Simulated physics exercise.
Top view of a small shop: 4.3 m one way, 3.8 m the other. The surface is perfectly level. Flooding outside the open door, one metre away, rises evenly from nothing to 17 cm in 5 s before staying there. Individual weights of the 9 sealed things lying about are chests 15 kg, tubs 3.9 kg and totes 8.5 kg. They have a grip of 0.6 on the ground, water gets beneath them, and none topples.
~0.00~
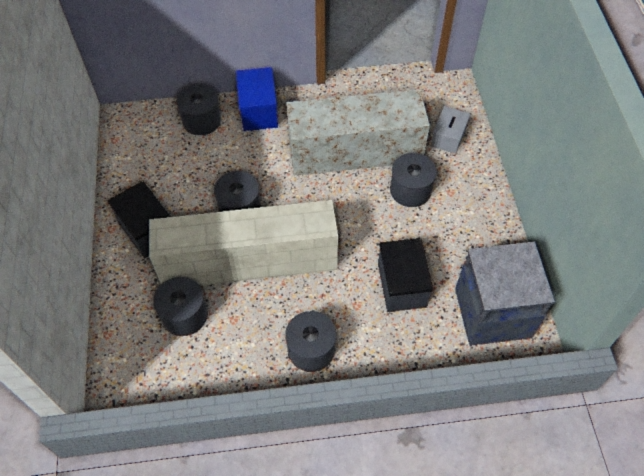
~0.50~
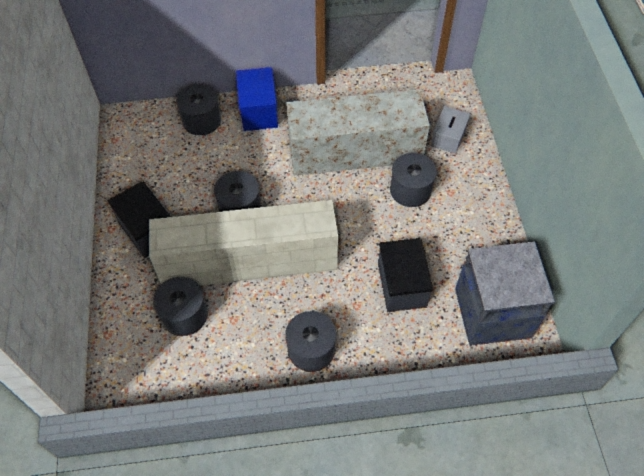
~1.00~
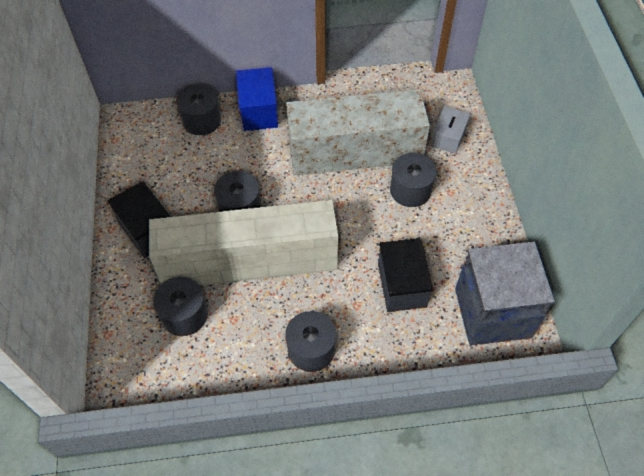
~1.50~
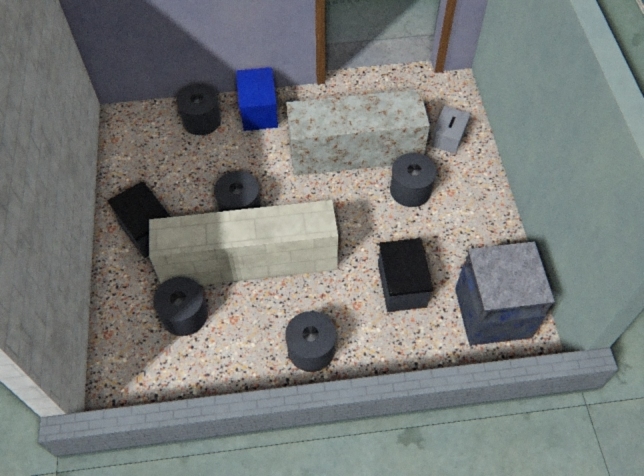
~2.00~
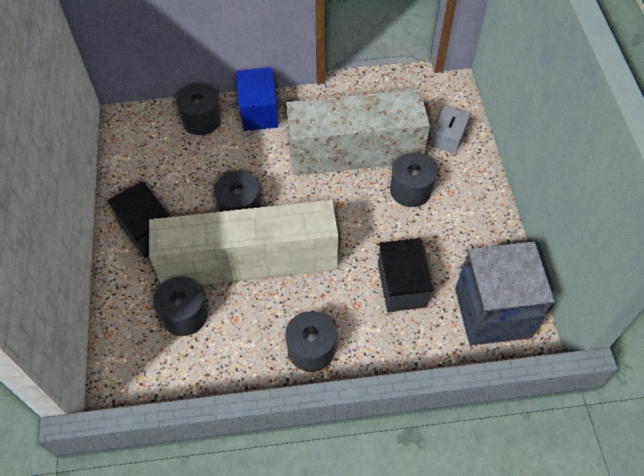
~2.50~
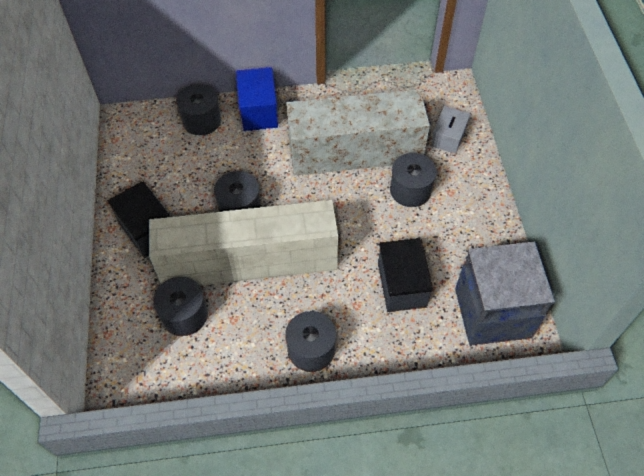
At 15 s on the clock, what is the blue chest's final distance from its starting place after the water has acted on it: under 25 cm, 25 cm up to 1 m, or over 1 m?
Looks like it will be displaced a long way.
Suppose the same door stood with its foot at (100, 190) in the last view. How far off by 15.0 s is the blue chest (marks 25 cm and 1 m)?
Then the blue chest would have gone a long way.
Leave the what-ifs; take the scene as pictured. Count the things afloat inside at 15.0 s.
The number is 7.
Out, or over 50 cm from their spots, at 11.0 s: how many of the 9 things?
3.
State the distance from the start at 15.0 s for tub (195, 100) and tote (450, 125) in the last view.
Net displacement, in order: 250 cm; 250 cm.
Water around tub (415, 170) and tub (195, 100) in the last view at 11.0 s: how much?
Roughly 3 and 11 cm.
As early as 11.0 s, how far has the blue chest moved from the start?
Shift: About 120 cm.
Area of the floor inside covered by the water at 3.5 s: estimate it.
Wet area: Approx. 1.0 m2.
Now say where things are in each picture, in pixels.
In the first frame, the blue chest at (256, 87) rests on the ground; water covers 0.0 m2; 0 of 9 have shifted.
In the second frame, the blue chest at (256, 87) rests on the ground; 0.0 m2 under water; 0 of 9 have shifted.
In the third frame, the blue chest at (256, 87) rests on the ground; water covers 0.0 m2; 0 of 9 have shifted.
In the fourth frame, the blue chest at (256, 87), on the bottom; water covers 0.0 m2; 0 of 9 have shifted.
In the fifth frame, the blue chest at (256, 87) rests on the ground; water covers 0.0 m2; 0 of 9 have shifted.
In the sixth frame, the blue chest at (256, 87) rests on the ground; 0.1 m2 under water; 0 of 9 have shifted.
After 3.5 s the blue chest is near (256, 87), 0.0 m from its start, aground; 0 afloat.
After 6.8 s the blue chest is near (214, 98), 0.5 m from its start, aground; 0 afloat.
After 11.0 s the blue chest is near (146, 128), 1.3 m from its start, afloat; 5 afloat.
After 15.0 s the blue chest is near (210, 199), 1.5 m from its start, aground; 7 afloat.
